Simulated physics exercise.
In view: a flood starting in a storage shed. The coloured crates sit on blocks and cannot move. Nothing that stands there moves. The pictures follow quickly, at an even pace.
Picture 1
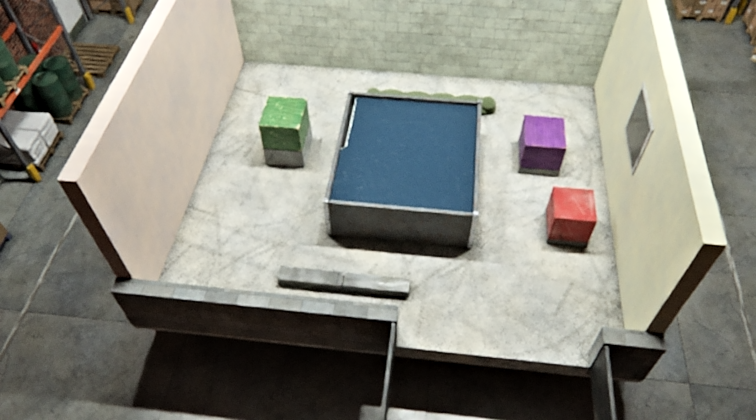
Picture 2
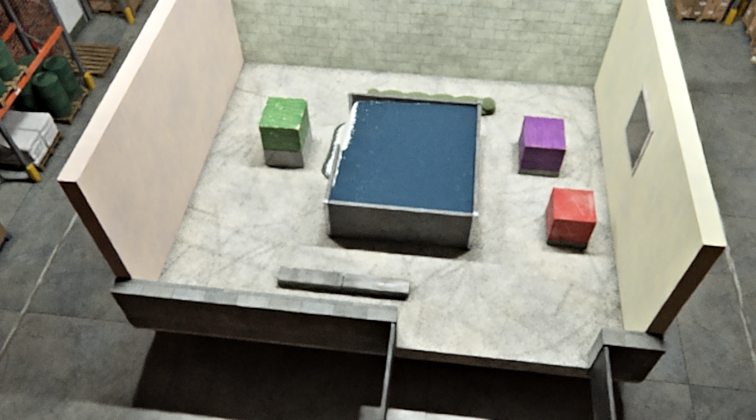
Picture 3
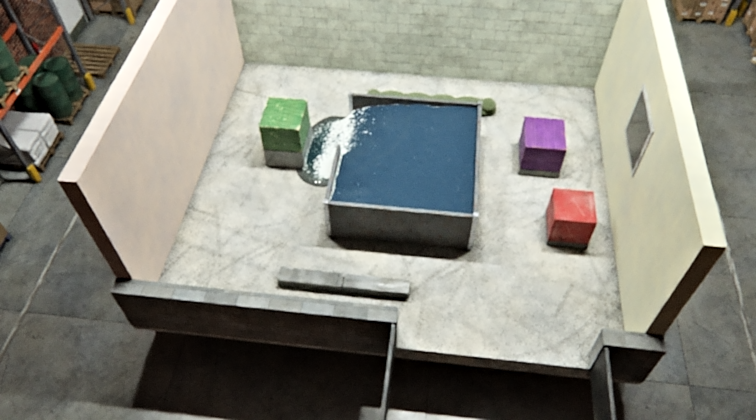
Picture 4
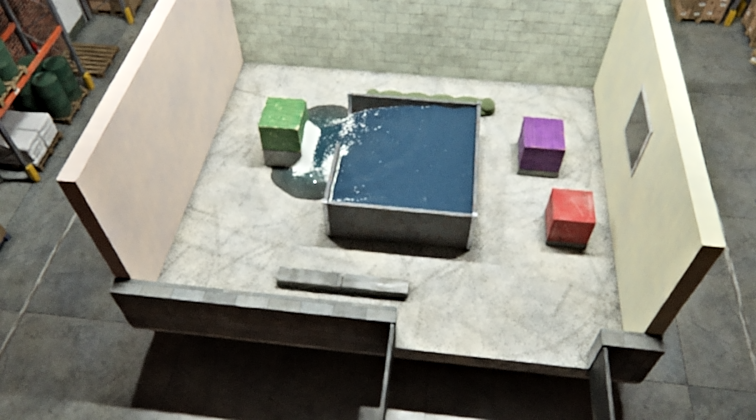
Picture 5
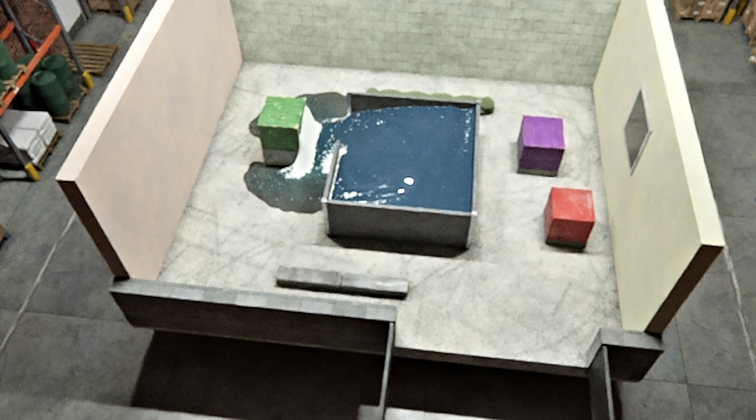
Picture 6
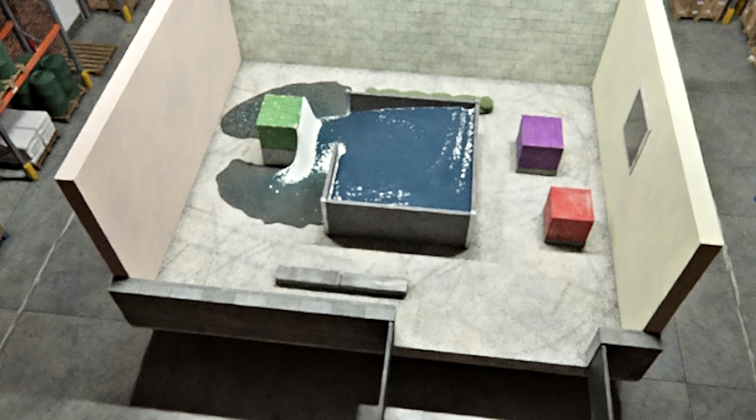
In a storage shed, water pours from an open tank's left side and spreads around a green block.
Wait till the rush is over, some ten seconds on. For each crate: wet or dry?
One by one: The green crate is wetted; the red crate is wetted; the purple crate escapes dry.
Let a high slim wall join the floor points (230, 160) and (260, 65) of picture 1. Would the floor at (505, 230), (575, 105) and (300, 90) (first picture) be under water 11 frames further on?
In turn: No water, free of water, flooded.
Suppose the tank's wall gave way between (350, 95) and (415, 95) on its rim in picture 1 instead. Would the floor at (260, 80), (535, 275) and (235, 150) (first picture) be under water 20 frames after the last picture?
As listed: Wet, free of water, wet.
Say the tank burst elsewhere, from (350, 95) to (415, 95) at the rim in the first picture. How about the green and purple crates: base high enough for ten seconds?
One by one: The green one is safe; the purple one takes water.
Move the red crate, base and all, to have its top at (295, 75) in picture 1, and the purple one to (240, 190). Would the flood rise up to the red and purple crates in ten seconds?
One by one: Red crate ends up wet, purple crate takes water.
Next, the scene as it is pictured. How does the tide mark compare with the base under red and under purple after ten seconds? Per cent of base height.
In turn 150 and 70 per cent.
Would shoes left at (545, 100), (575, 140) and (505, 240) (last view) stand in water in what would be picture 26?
In turn: Free of water, no water, clear.
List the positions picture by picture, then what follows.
The open tank at (407, 152) is whole and still, in the first frame.
The front is at a hidden place, out from the gap at (348, 143), in the second frame.
Water pours out at (348, 144) and has run to (304, 175), in the third frame.
Water pours out at (347, 144) and has run to a hidden place, in the fourth frame.
Water pours out at (347, 143) and has run to (254, 125), in the fifth frame.
Water pours out at (346, 142) and has run to (230, 116), in the sixth frame.
A moment on, water covers 35 % of the floor; the green crate water round its plinth, the red crate not reached, the purple crate not reached.
Next, water covers 45 % of the floor; the green crate water round its plinth, the red crate not reached, the purple crate not reached.
Then, water covers 55 % of the floor; the green crate water round its plinth, the red crate not reached, the purple crate not reached.
Later, water covers 80 % of the floor; the green crate water round its plinth, the red crate water round its plinth, the purple crate water round its plinth.
In the end, water covers 95 % of the floor; the green crate was topped, the red crate was topped, the purple crate stayed above the water.
